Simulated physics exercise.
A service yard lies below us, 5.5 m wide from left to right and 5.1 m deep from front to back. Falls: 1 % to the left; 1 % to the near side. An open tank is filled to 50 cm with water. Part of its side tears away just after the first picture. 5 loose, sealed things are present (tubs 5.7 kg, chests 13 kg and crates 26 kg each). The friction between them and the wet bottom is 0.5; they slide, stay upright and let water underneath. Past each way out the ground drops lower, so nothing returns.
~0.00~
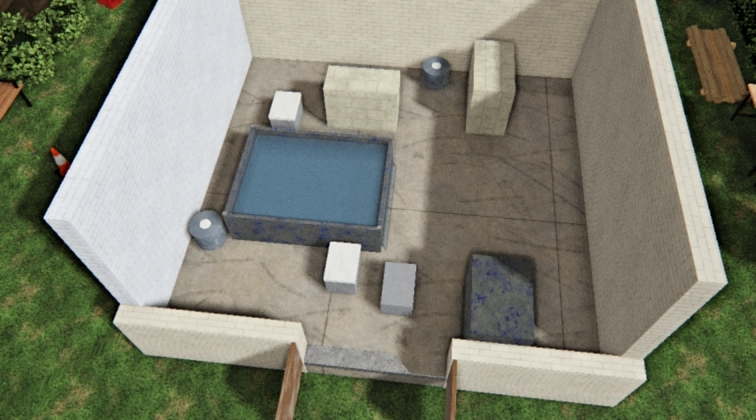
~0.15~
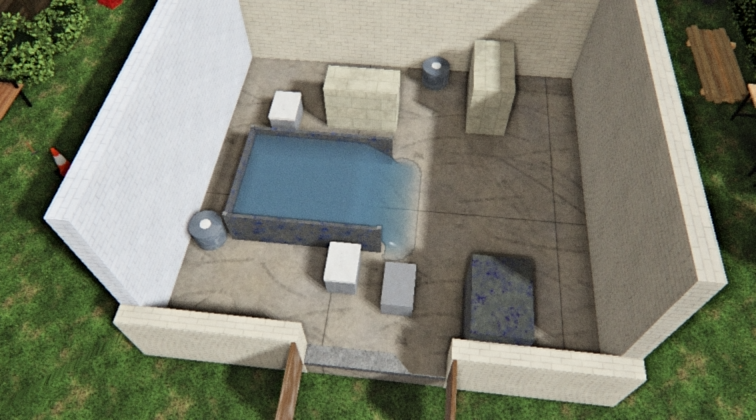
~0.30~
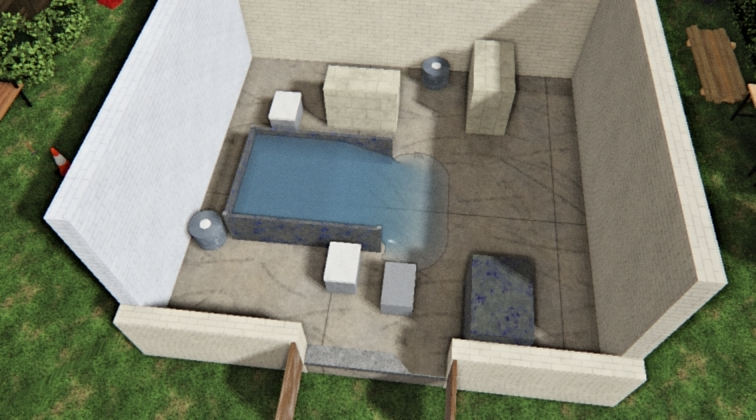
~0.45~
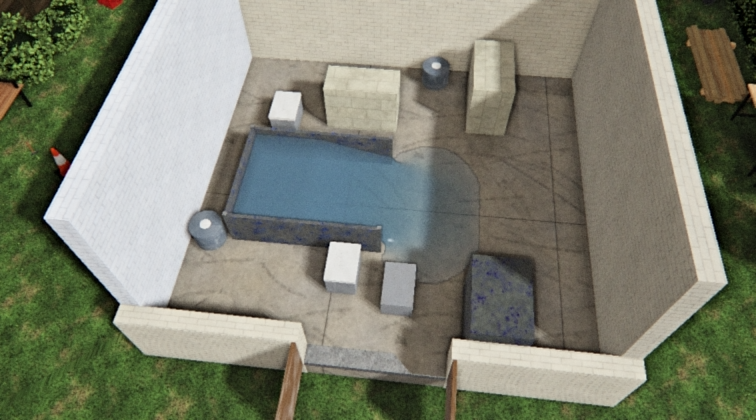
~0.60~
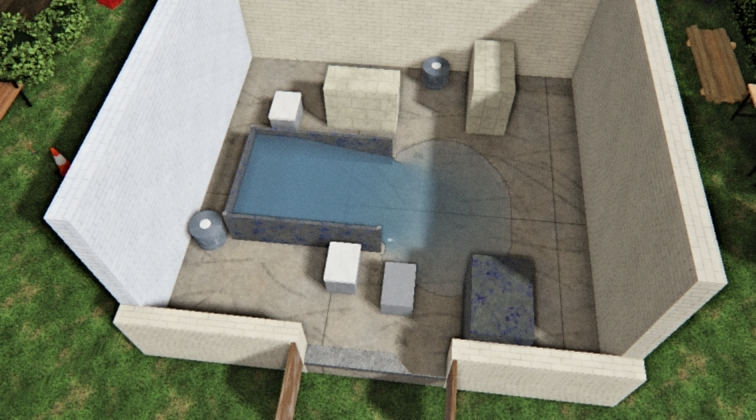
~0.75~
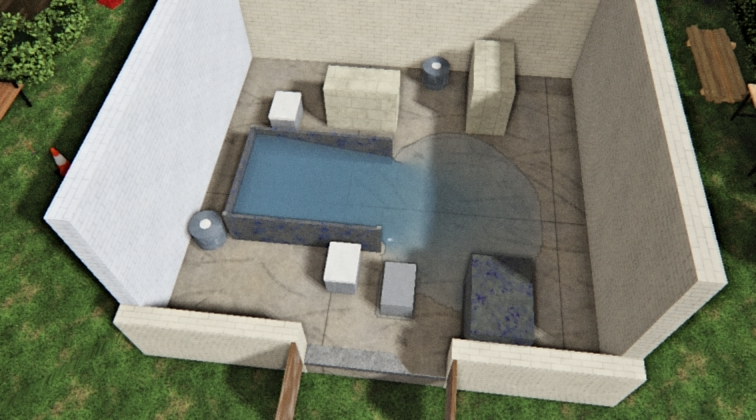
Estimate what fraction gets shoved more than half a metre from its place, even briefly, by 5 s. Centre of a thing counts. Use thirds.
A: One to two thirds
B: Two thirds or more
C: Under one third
Under one third (C).
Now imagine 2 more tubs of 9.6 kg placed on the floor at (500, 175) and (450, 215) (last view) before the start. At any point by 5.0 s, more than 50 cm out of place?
Listed in order, the answers are beyond half a metre followed by beyond half a metre.
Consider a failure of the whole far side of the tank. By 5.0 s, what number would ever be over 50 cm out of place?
That would give 3.
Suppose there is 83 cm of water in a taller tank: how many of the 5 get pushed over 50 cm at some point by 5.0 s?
Then the count would be 1.
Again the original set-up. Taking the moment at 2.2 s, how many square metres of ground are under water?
My estimate is roughly 14 m2.
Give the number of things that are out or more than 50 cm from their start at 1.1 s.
I get 0.
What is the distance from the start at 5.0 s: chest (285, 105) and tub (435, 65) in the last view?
Distances: 0 cm; 150 cm.
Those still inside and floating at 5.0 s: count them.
I'd say 1 of them.
After 1.1 s 0 of 5 are over 50 cm from their spots; 0 afloat.
After 2.2 s 0 of 5 are over 50 cm from their spots; 0 afloat.
After 3.5 s 0 of 5 are over 50 cm from their spots; 0 afloat.
After 5.0 s 1 of 5 are over 50 cm from their spots, and 1 have been at some point; 1 afloat.
